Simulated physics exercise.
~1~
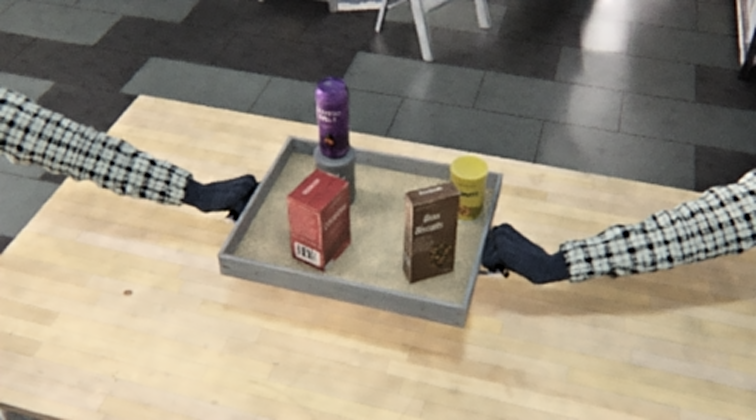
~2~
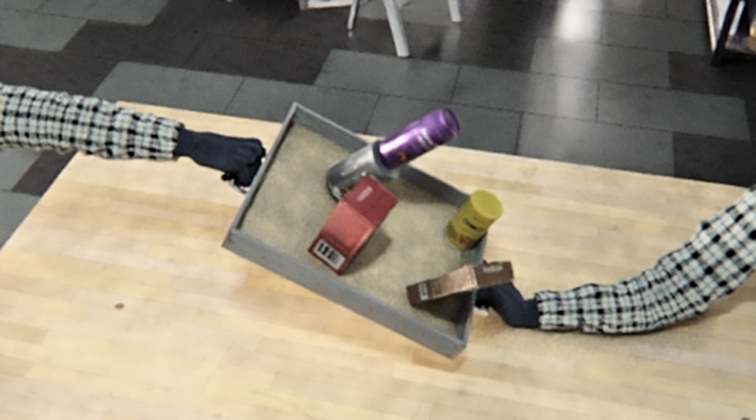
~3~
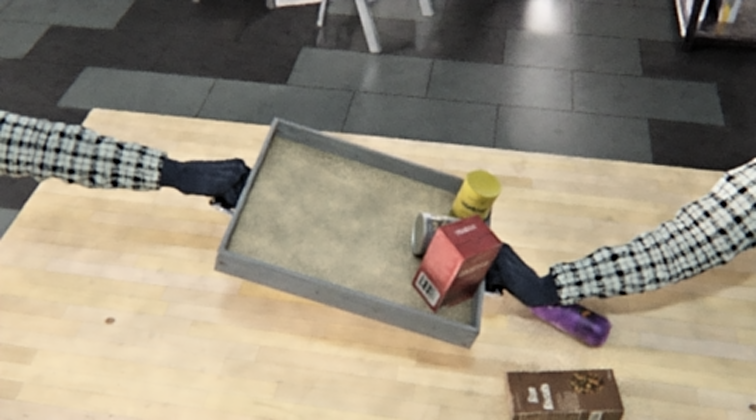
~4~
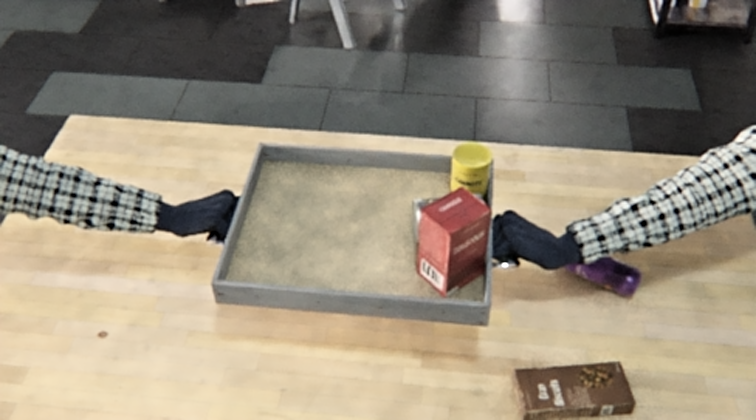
Tray held by two gloved hands tipping down to the right and levelling, brown packet and purple can landing on the table.
